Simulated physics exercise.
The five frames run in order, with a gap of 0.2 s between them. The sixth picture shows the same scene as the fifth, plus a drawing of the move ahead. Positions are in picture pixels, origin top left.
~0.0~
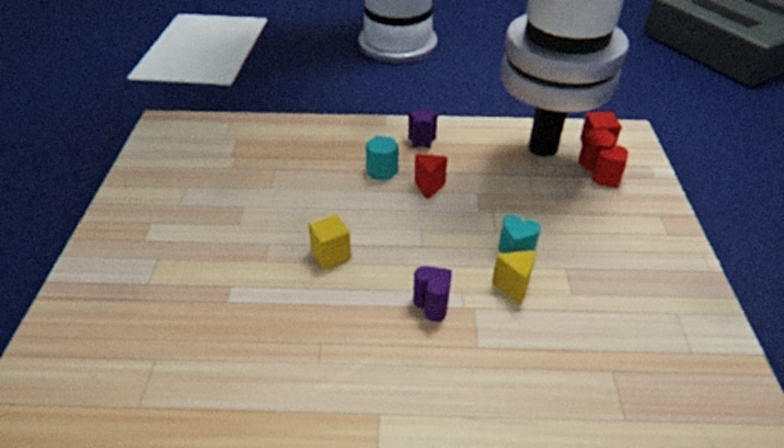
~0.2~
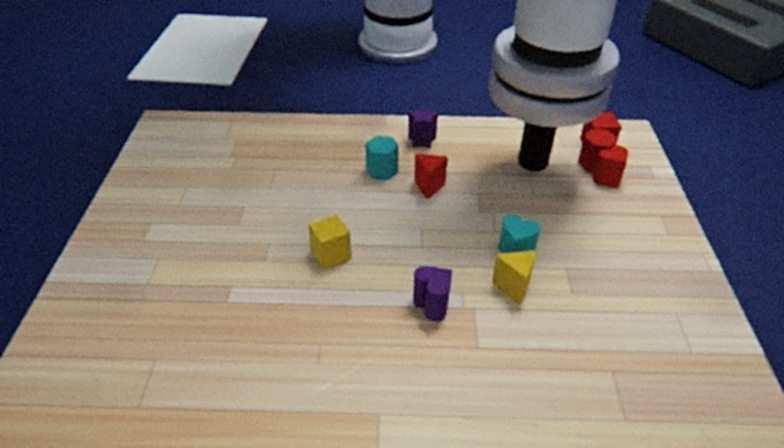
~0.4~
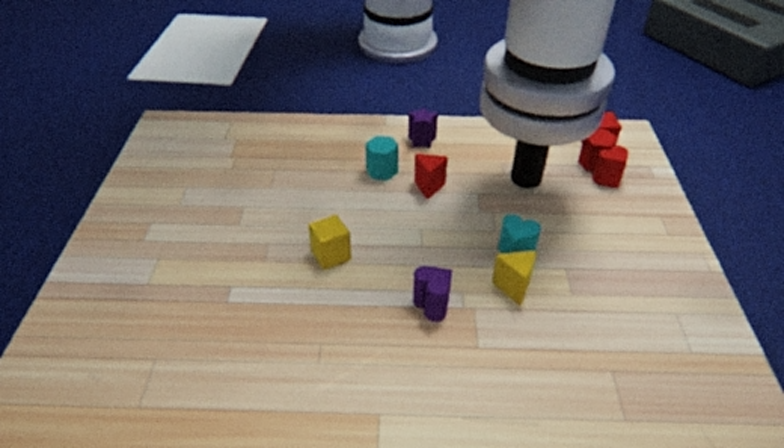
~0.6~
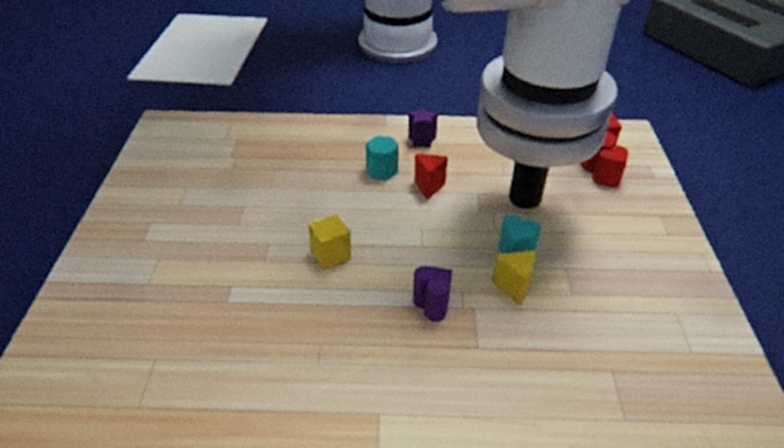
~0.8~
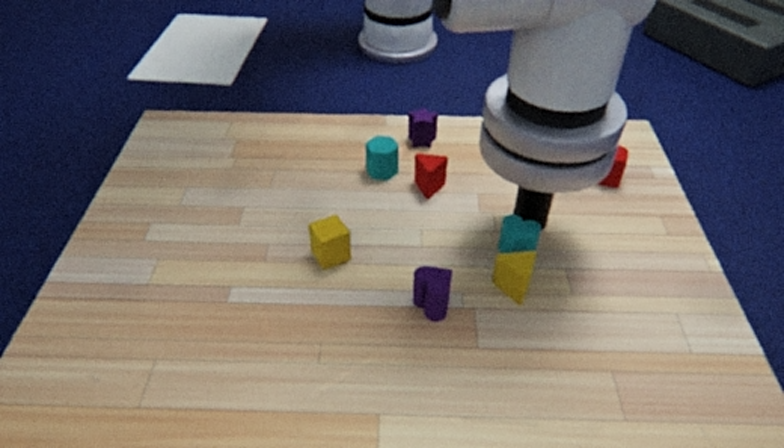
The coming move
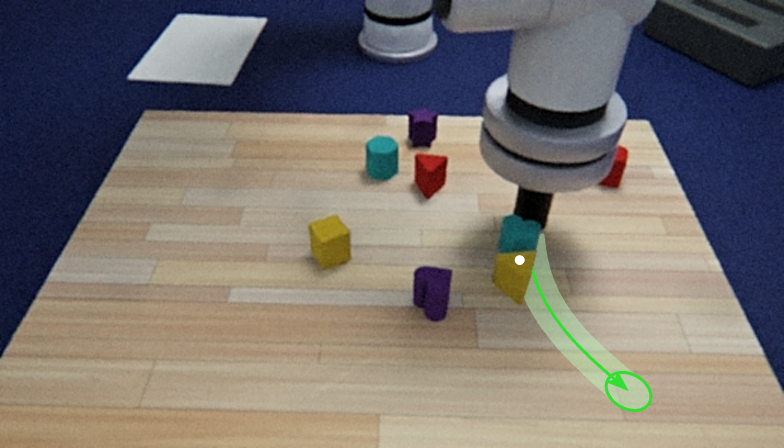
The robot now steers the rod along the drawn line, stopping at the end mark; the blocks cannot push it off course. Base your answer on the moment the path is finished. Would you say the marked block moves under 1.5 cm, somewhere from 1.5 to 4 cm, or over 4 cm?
Displacement: 1.5 to 4 cm.
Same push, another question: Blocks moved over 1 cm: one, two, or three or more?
Here I'd predict two blocks moving more than 1 cm.
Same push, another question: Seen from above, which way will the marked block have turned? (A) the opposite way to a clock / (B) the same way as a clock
B.
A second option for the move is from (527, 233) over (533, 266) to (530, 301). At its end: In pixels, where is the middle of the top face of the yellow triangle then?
The top centre is at (508, 283).
Path on the board, from (527, 233) by way of (536, 281) and (569, 335) to (628, 391); the dot is on the yellow triangle.
What follows on the original path. One third of the way, rod at (539, 270); yellow triangle at (515, 274), turned 10° clockwise; turquoise heart at (508, 248), turned 65° clockwise.
Two thirds of the way, rod at (573, 325); yellow triangle at (515, 280), turned 60° clockwise; turquoise heart at (508, 248), turned 65° clockwise.
At the end, rod at (634, 380); yellow triangle at (515, 280), turned 60° clockwise; turquoise heart at (508, 248), turned 65° clockwise.
